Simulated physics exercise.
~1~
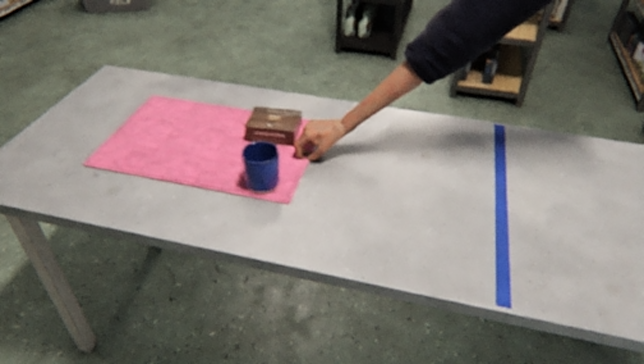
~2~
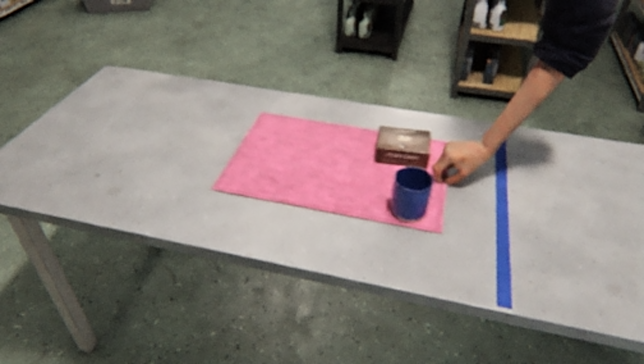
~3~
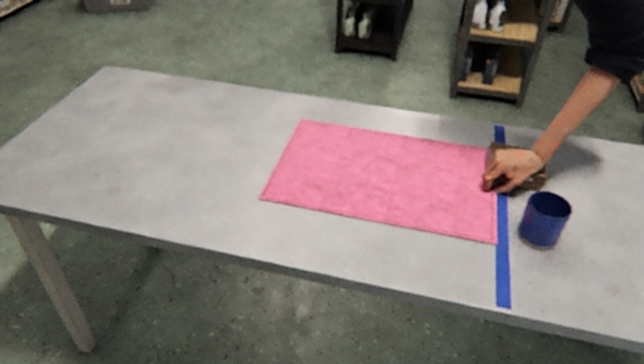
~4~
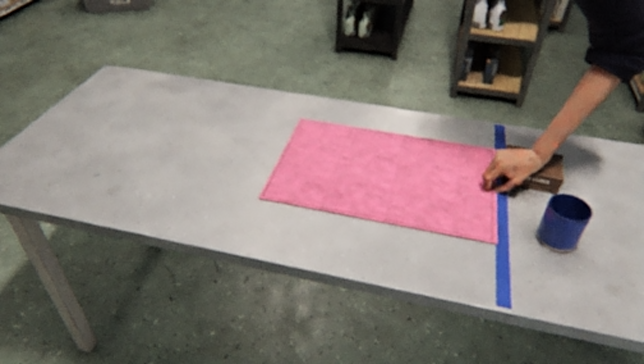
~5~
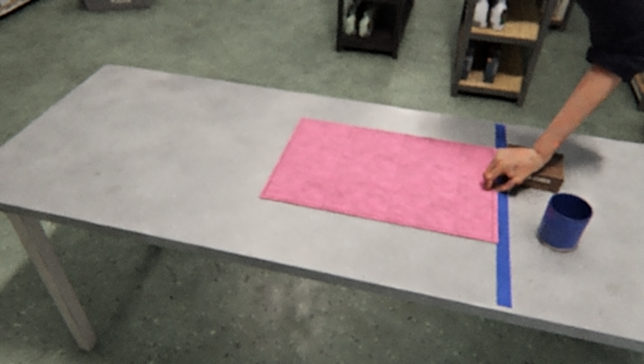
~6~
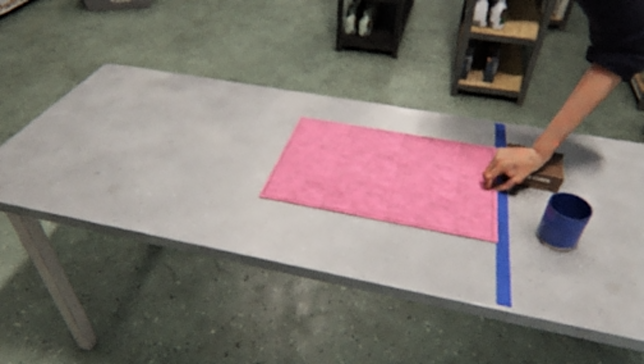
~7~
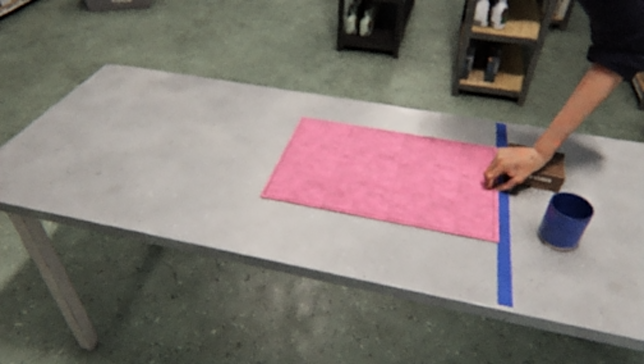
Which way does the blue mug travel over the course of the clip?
The blue mug moves to the right, first riding on the pink cloth and then carrying on past the tape onto the bare table.
